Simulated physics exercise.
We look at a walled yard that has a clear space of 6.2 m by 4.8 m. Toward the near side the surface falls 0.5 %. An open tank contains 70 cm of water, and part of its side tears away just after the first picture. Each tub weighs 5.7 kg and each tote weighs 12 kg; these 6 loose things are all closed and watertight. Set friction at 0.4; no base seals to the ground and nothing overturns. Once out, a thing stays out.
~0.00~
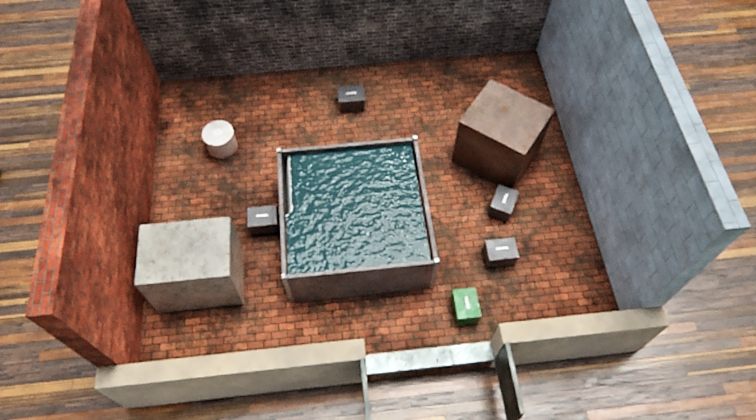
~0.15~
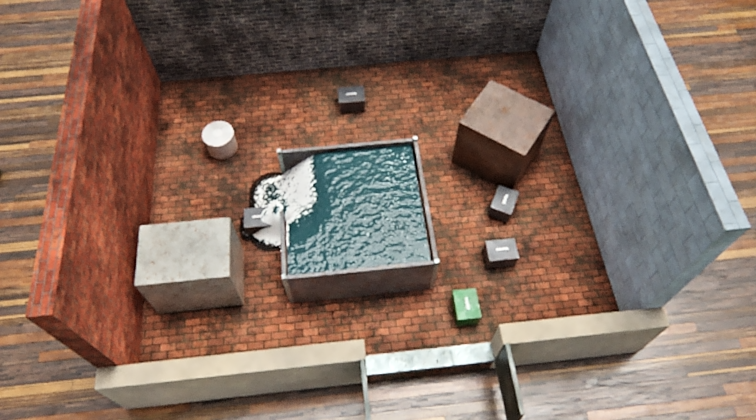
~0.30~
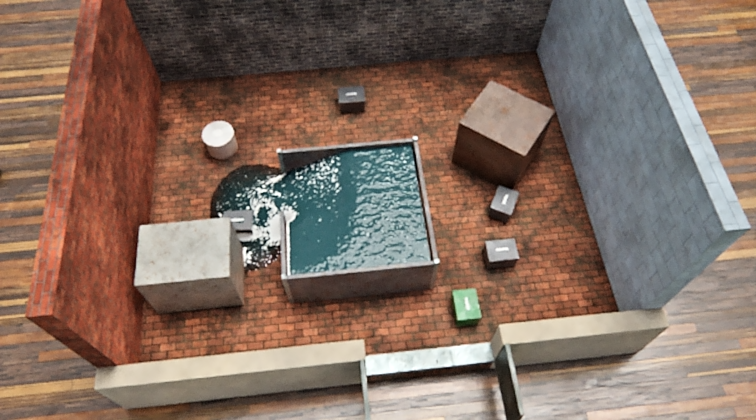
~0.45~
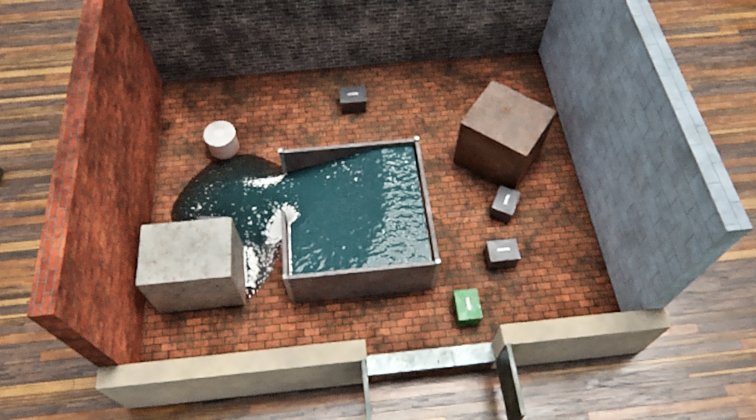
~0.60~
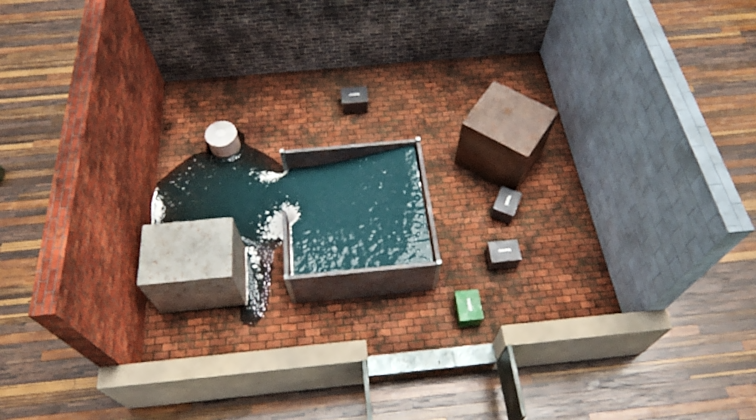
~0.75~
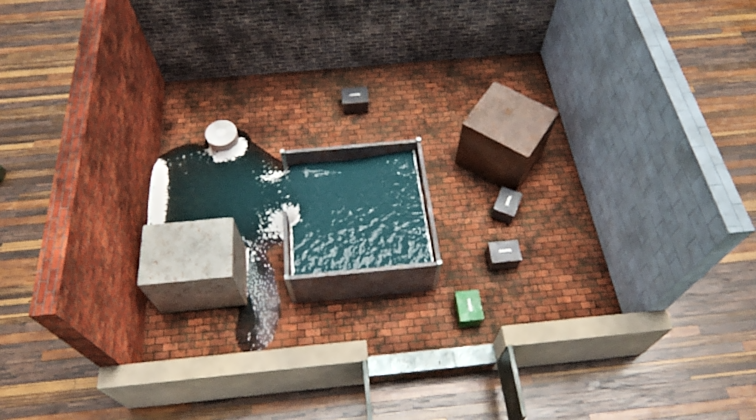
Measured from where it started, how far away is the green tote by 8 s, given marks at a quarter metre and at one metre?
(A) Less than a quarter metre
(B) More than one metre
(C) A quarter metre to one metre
Option A: Less than a quarter metre.
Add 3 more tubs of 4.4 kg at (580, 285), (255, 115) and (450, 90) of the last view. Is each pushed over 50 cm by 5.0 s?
Lab note - in order: Below threshold / above threshold / above threshold.
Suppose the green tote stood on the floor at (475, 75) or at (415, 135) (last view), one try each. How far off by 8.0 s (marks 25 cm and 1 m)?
One try each gives this: It wanders off a long way, then it wanders off a long way.
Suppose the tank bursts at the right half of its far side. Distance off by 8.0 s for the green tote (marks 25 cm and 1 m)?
The green tote drifts a bit.
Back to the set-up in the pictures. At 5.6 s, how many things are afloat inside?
At that time the total is 2.
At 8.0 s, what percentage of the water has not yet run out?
Close to 96 in a hundred parts remain.
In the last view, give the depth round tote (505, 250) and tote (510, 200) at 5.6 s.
Roughly 2 and 2 cm.
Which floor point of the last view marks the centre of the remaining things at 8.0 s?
Centred roughly on (446, 214).
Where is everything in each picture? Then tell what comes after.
In the first frame, the green tote at (467, 303) rests on the ground; 3.2 m2 under water; 0 of 6 have shifted.
In the second frame, the green tote at (467, 304), on the bottom; water covers 3.7 m2; 0 of 6 have shifted.
In the third frame, the green tote at (467, 304) rests on the ground; water covers 4.5 m2; 1 of 6 have shifted.
In the fourth frame, the green tote at (468, 304), on the bottom; water covers 5.4 m2; 1 of 6 have shifted.
In the fifth frame, the green tote at (469, 305) rests on the ground; 6.2 m2 under water; 1 of 6 have shifted.
In the sixth frame, the green tote at (470, 305) rests on the ground; water covers 6.9 m2; 1 of 6 have shifted.
After 1.6 s the green tote is near (470, 305), 0.0 m from its start, aground; 0 of 6 are out; 2 afloat.
After 3.6 s the green tote is near (470, 305), 0.0 m from its start, aground; 0 of 6 are out; 1 afloat.
After 5.6 s the green tote is near (476, 305), 0.1 m from its start, aground; 0 of 6 are out; 2 afloat.
After 8.0 s the green tote is near (477, 305), 0.1 m from its start, aground; 0 of 6 are out; 3 afloat.
